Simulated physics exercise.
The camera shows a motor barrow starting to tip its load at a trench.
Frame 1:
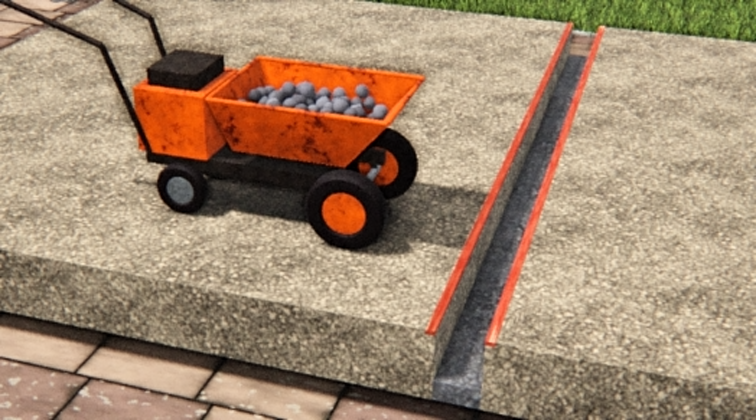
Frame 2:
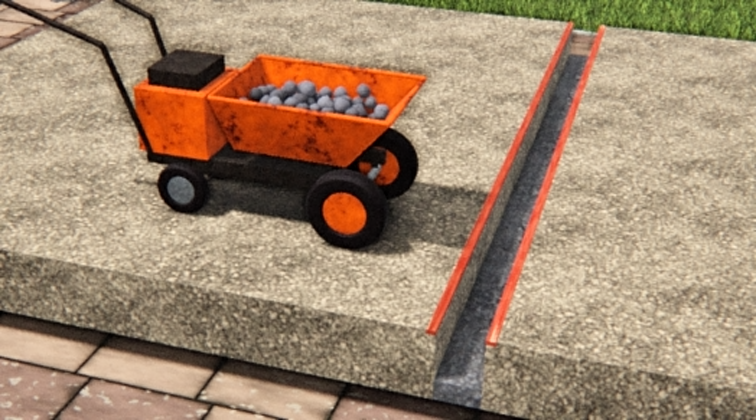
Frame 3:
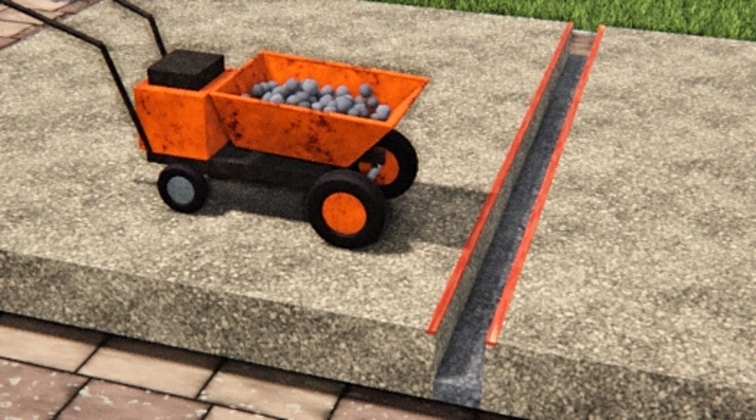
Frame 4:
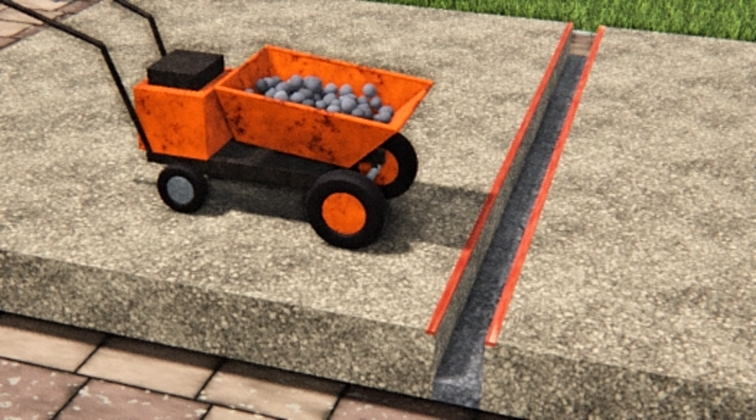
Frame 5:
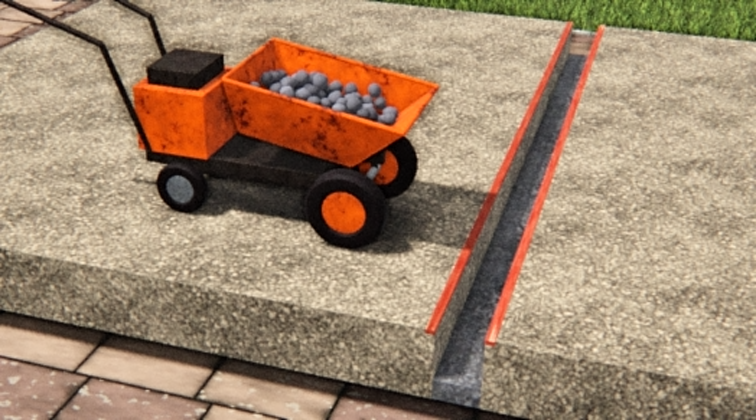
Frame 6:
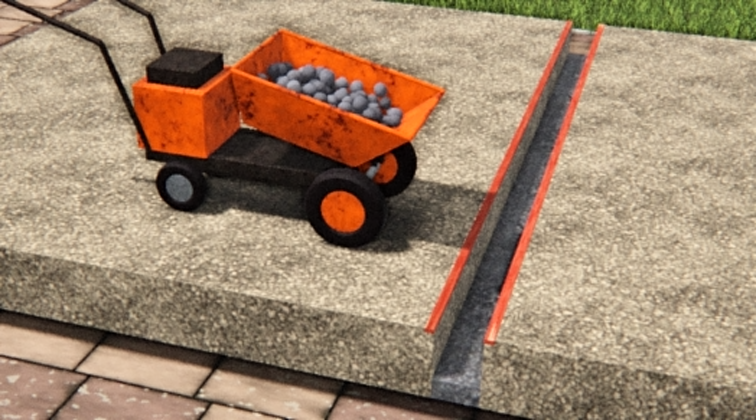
At first, an orange motor barrow loaded with round grey cobbles stands with its skip level on a rough slab, left of a narrow, orange-edged trench. Then the rear of the skip gradually rises and its lip tilts slightly down to the right, while the wheels stay put and the cobbles remain heaped inside.
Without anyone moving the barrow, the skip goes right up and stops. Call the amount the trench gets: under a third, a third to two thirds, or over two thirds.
Amount in the trench: Over two thirds.
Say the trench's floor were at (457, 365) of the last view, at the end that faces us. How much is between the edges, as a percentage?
That would give roughly 70 percent.
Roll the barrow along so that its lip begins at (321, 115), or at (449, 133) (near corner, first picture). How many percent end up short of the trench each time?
That works out to 60 per cent for the first position and 0 per cent for the second.
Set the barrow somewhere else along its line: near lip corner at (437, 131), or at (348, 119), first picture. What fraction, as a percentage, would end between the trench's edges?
You'd see around 10 per cent the first time and around 40 per cent the second.
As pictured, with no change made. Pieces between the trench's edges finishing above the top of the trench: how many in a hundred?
10 per cent or thereabouts.
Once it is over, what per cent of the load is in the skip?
It is some 0 percent.
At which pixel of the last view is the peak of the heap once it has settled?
I'd place the summit at about pixel (535, 240).
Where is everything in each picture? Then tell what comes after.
Lip of the skip at (388, 124), level; top of the load at (300, 101), round cobbles; first edge of the trench at (448, 291); far edge at (505, 301), the trench under half as wide as the skip, and about as deep as wide, in the first frame.
Lip of the skip at (389, 125), level; top of the load at (301, 100), in the second frame.
Lip of the skip at (393, 126), tipped barely; top of the load at (304, 98), in the third frame.
Lip of the skip at (397, 130), tipped barely; top of the load at (298, 99), in the fourth frame.
Lip of the skip at (404, 134), tipped a little; top of the load at (290, 99), in the fifth frame.
Lip of the skip at (411, 139), tipped a little; top of the load at (285, 85); first edge of the trench at (447, 290); far edge at (504, 300), in the sixth frame.
Soon, skip tipped steeply; all in the skip.
A while on, skip tipped right over; most in the skip; a stray few short of the trench; a small part in or heaped over the trench; a stray few falling.
Towards the end, skip tipped right over; a small part in the skip; a stray few short of the trench; most in or heaped over the trench; a small part beyond it.
Finally, skip tipped right over; a small part short of the trench; nearly all in or heaped over the trench; a small part beyond it.
